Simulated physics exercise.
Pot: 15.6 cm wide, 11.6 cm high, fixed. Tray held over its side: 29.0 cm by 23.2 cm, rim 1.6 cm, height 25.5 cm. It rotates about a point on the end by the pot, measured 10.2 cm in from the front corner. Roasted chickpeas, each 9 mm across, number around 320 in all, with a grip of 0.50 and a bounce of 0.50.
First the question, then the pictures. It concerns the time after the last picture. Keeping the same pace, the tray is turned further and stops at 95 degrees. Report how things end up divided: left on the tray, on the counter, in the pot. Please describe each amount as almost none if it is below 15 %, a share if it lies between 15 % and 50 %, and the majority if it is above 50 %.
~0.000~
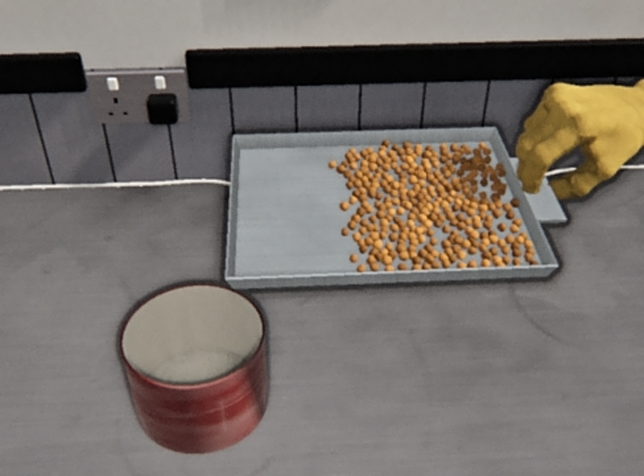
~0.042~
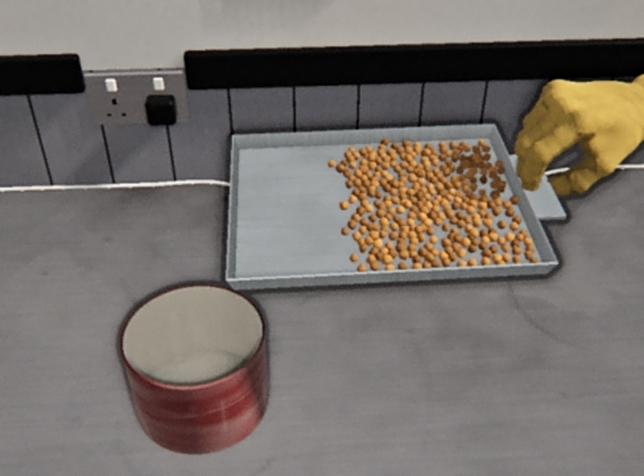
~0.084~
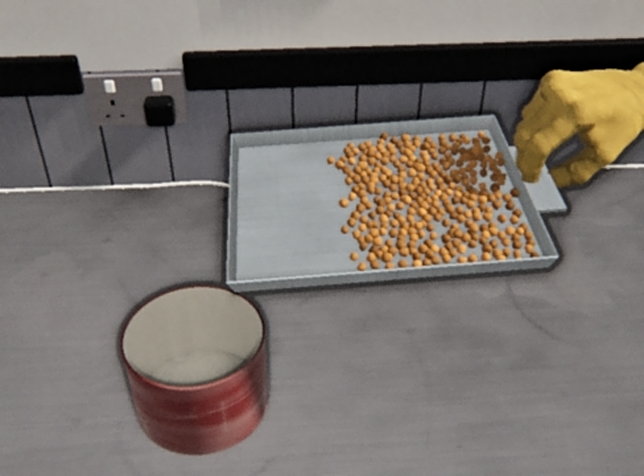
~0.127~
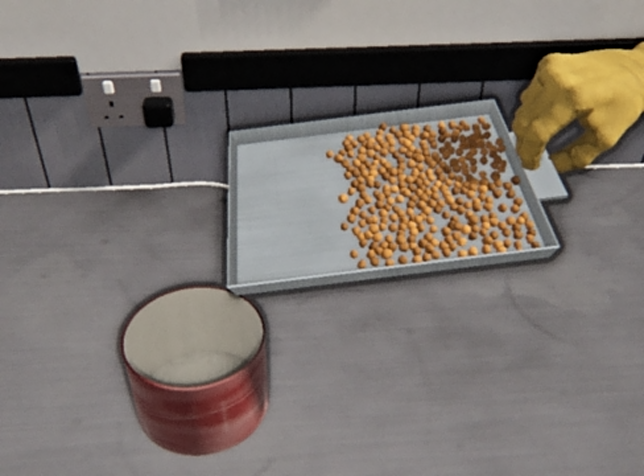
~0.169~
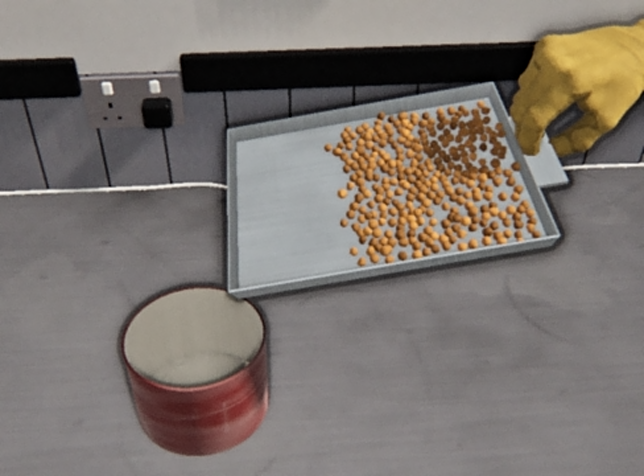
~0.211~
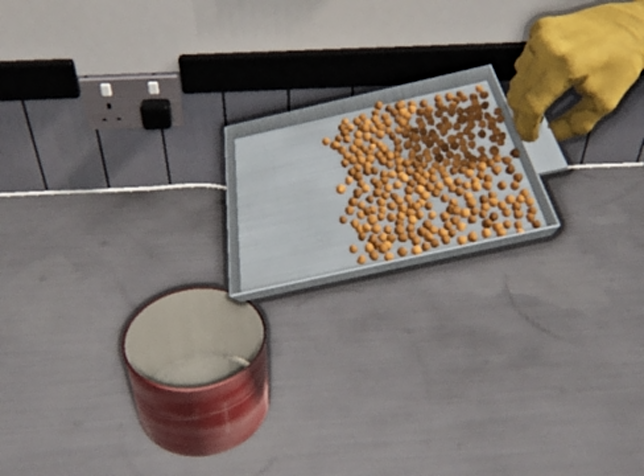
In the end left on the tray: It will come to a low fraction. Counter: It will come to more than a half. Pot: It will come to a middle fraction.
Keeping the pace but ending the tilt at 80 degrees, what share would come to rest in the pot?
Estimate: Roughly 30 percent.
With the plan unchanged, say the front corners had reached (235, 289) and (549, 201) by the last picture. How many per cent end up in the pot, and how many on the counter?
Pot: 35, counter: 65.
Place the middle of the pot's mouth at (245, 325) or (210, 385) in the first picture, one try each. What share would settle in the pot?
About 20 and 95 per cent.
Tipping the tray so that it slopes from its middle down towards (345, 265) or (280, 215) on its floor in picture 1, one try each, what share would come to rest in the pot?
Roughly 5 % for the first direction, roughly 55 % for the second.
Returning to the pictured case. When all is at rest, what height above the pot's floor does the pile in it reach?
Some 2.0 cm up.
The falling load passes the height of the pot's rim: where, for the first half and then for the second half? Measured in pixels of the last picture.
I'd mark about (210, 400) for the first half and about (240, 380) for the second.
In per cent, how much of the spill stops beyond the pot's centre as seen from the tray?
50 per cent.
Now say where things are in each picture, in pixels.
In the first frame, tray tilt 0 degrees, front corners at (232, 275) and (550, 262); middle of the pieces at (427, 199); pot at (193, 332).
In the second frame, tray tilt 1 degrees, front corners at (233, 276) and (550, 259); middle of the pieces at (427, 197).
In the third frame, tray tilt 3 degrees, front corners at (233, 278) and (551, 253); middle of the pieces at (426, 192).
In the fourth frame, tray tilt 7 degrees, front corners at (234, 282) and (551, 243), lowest corner left front; middle of the pieces at (426, 183).
In the fifth frame, tray tilt 11 degrees, front corners at (235, 286) and (552, 233), lowest corner left front; middle of the pieces at (425, 174).
In the sixth frame, tray tilt 15 degrees, front corners at (236, 290) and (551, 222), lowest corner left front; middle of the pieces at (424, 165); pot at (195, 335). Its pace works out near 100 degrees a second.
Then, at 0.59 s, tilt 54 degrees; the tray holds 100 %, the pot 0 %.
After 0.84 s, tilt 79 degrees; the tray holds 40 %, the pot 10 %.
After 1.20 s, tilt 95 degrees; the tray holds 0 %, the pot 30 %.
At rest (1.9 s), tray 0 %, counter 70 %, pot 30 %.
